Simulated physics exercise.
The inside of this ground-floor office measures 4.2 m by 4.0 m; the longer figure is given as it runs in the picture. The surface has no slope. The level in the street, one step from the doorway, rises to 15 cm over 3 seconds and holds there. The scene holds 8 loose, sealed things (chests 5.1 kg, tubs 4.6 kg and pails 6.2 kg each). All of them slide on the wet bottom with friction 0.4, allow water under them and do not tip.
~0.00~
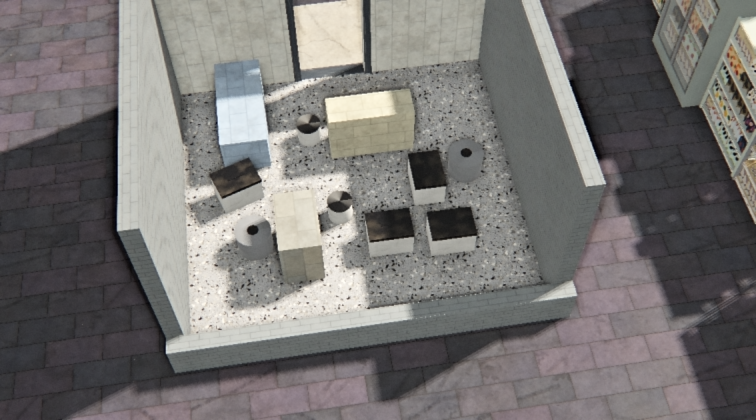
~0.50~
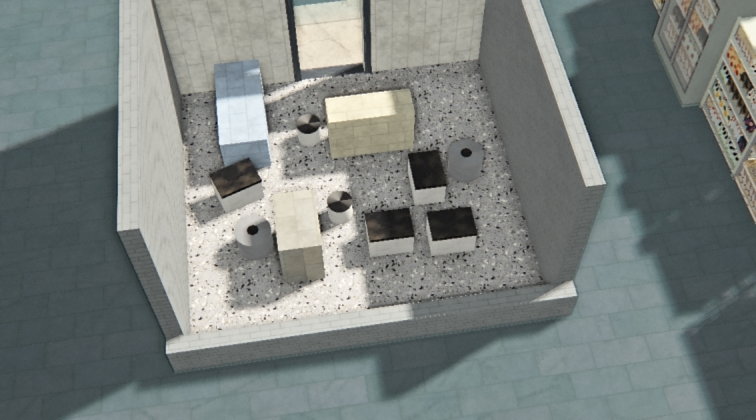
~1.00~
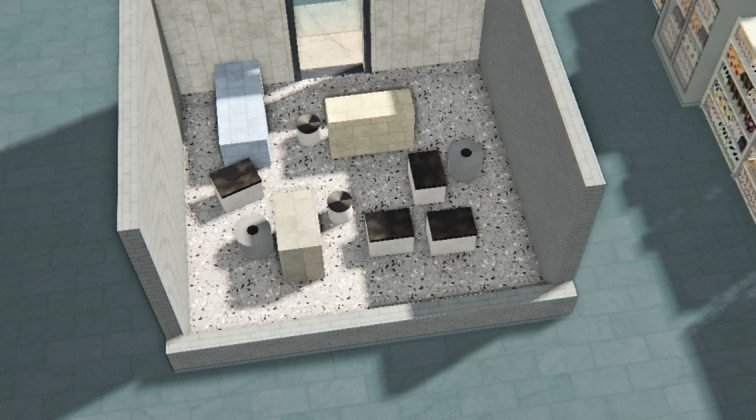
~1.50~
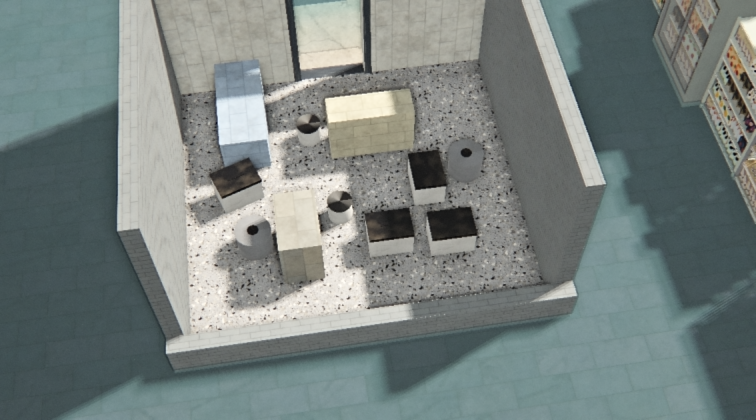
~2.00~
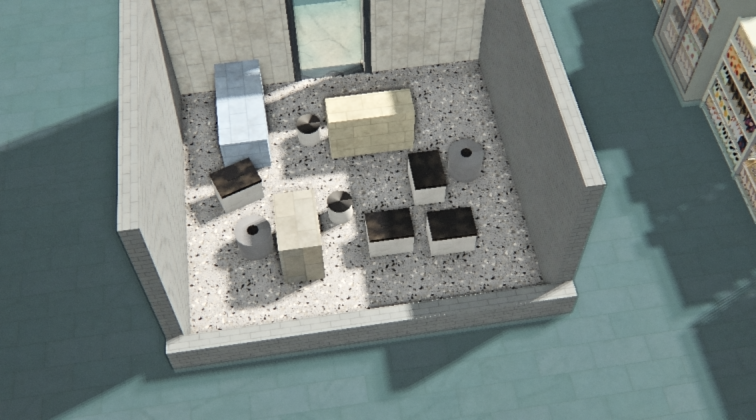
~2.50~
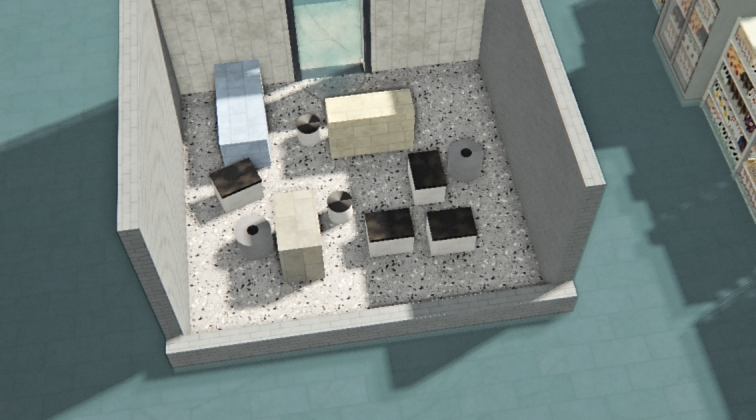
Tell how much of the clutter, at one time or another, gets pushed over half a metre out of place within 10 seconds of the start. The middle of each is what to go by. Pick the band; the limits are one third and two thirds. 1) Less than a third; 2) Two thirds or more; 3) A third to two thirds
The answer is 1.
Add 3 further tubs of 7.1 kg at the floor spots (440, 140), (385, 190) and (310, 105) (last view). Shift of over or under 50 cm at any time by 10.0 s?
First stays within it, second stays within it, third exceeds it.
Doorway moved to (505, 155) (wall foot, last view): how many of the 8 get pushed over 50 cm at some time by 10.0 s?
The answer would then be 5.
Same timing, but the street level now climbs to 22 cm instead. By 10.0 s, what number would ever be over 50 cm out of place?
Result: 5.
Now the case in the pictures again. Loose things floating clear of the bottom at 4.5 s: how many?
Total: 0.
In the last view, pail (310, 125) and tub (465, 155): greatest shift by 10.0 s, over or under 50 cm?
Bigger; smaller.
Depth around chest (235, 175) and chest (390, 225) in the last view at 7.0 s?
2 and 1 cm.
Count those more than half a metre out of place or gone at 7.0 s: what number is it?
By that point, 1.
After 3.5 s 0 of 8 are over 50 cm from their spots; 0 afloat.
After 4.5 s 0 of 8 are over 50 cm from their spots; 0 afloat.
After 7.0 s 1 of 8 are over 50 cm from their spots; 0 afloat.
After 10.0 s 1 of 8 are over 50 cm from their spots, and 1 have been at some point; 2 afloat.
